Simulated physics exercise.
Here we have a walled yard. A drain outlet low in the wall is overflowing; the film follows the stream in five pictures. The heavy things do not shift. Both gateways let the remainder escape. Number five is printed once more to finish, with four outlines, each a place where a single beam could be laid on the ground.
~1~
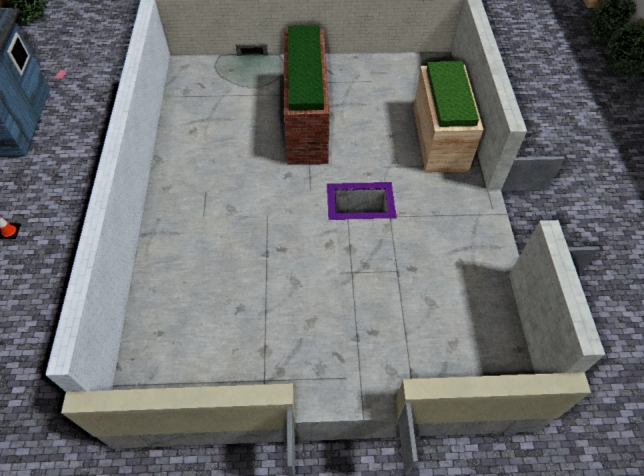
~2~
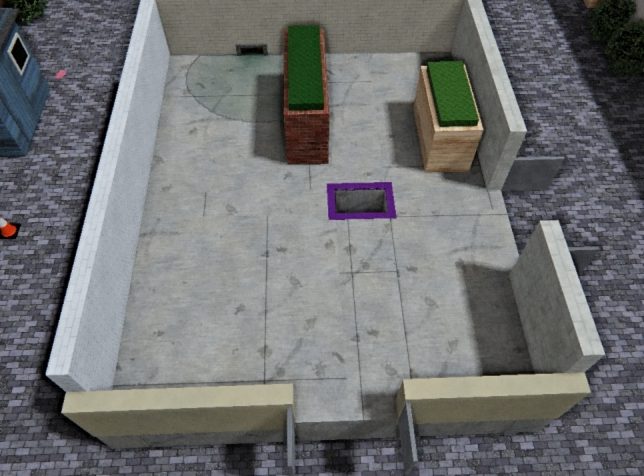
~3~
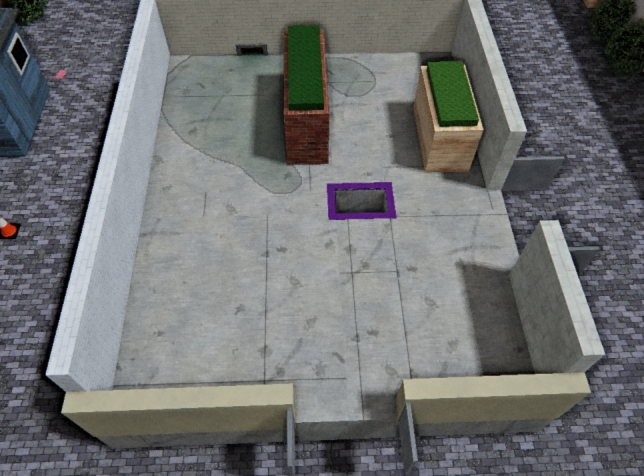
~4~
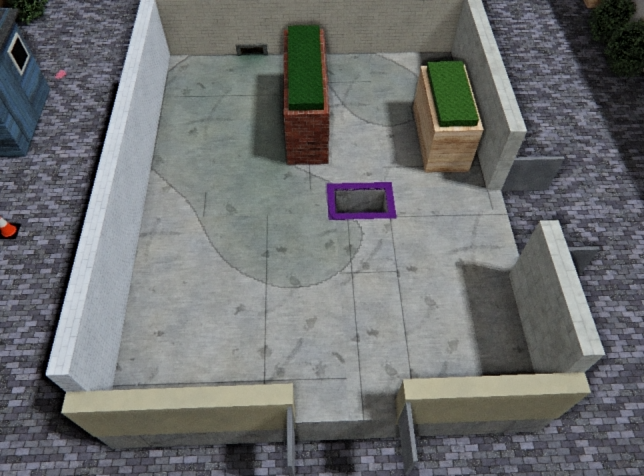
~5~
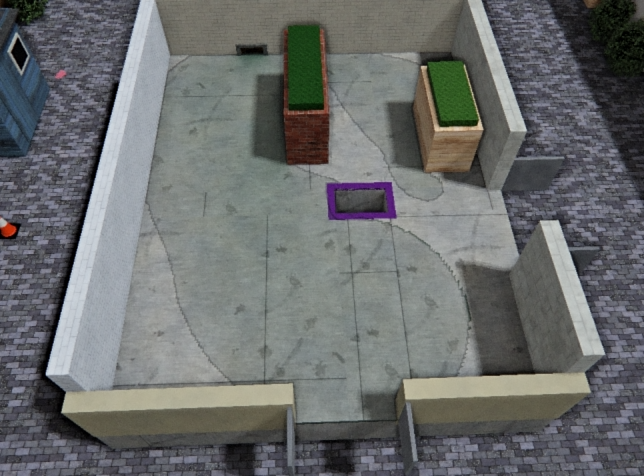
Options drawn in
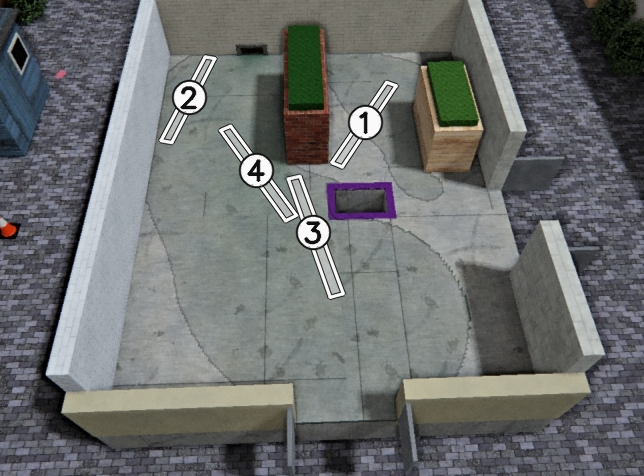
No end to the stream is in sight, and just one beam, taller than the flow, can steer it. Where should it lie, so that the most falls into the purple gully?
4 is best.
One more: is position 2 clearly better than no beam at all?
No, it changes little.
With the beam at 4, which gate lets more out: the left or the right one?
The left one.
On the marked copy, 1 from (337, 164) to (391, 84); 2 from (166, 141) to (210, 57); 3 from (294, 177) to (336, 295); 4 from (225, 128) to (291, 218).
Choosing 1, about 5 % of the stream goes into the purple gully, about 91 % out by the gates.
Choosing 2, about 6 % of the stream goes into the purple gully, about 93 % out by the gates.
Choosing 3, about 5 % of the stream goes into the purple gully, about 91 % out by the gates.
Choosing 4, about 25 % of the stream goes into the purple gully, about 74 % out by the gates.
